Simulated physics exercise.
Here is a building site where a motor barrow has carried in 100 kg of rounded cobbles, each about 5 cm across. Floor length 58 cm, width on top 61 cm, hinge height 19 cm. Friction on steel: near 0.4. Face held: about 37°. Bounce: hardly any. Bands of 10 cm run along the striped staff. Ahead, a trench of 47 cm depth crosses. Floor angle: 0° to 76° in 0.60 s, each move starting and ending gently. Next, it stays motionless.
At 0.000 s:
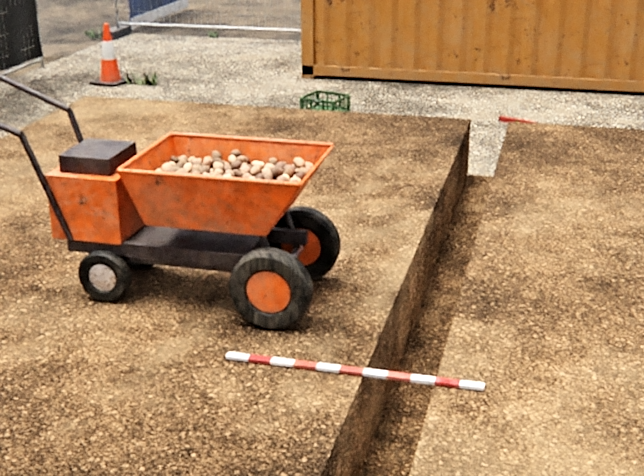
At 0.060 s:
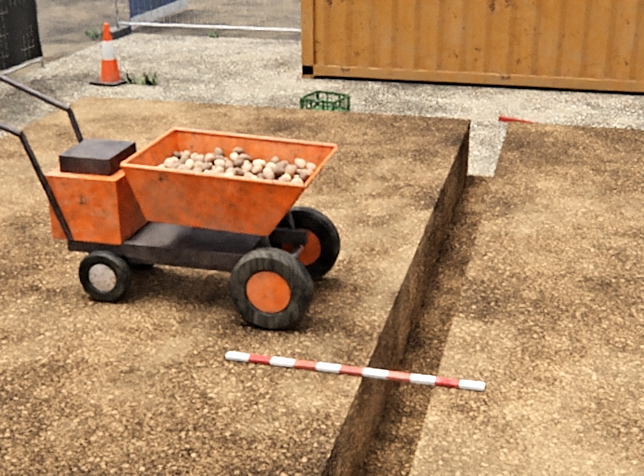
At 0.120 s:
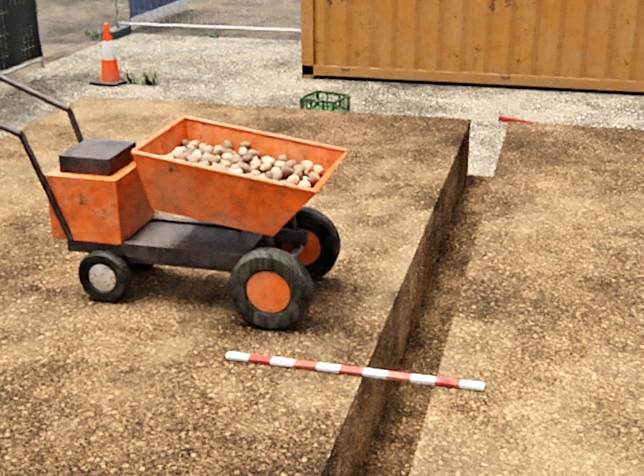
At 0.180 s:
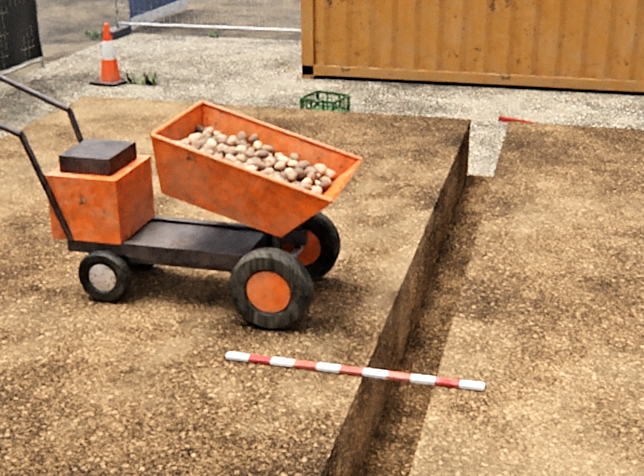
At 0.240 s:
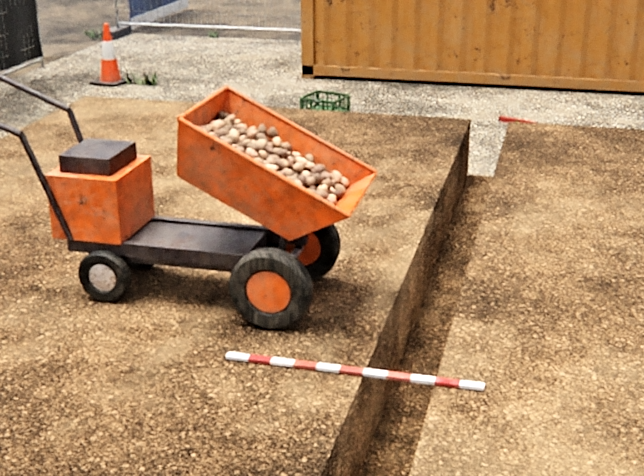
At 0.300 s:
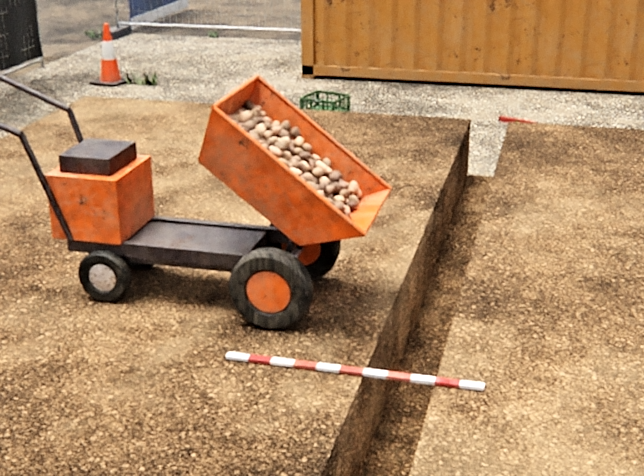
An orange skip full of rounded cobbles tilts on a motor barrow, its rear end rising steadily while its front lip dips to the right and the stones stay heaped inside. The barrow, with black handles and orange-hubbed wheels, stands on brown ground left of a trench crossed by a red-and-white staff. Seen from a raised, unmoving viewpoint, the building site has a tan container and an orange-and-white cone behind.
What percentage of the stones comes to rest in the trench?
About 52 per cent.
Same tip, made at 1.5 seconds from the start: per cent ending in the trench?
In that case some 80 per cent.
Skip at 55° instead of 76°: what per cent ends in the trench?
Some 30 in a hundred, I'd say.
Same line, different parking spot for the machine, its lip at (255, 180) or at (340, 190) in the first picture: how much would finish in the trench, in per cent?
First place: Near 85%; second place: Near 20%.
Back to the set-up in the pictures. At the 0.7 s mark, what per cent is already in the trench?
I'd say near 25 per cent at that time.
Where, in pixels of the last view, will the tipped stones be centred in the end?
Around (445, 379).
After 0.4 s the floor is at 64°; 100 % in the skip; the foremost stones are at (380, 253).
After 0.7 s the floor is at 76°; 66 % in the skip, 26 % in the trench, 8 % past the trench; the foremost stones are at (471, 309).
After 1.0 s the floor is at 76°; 8 % in the skip, 44 % in the trench, 48 % past the trench; the foremost stones are past the picture's edge.
After 3.0 s the floor is at 76°; 0 % in the skip, 52 % in the trench, 48 % past the trench; the foremost stones are past the picture's edge.
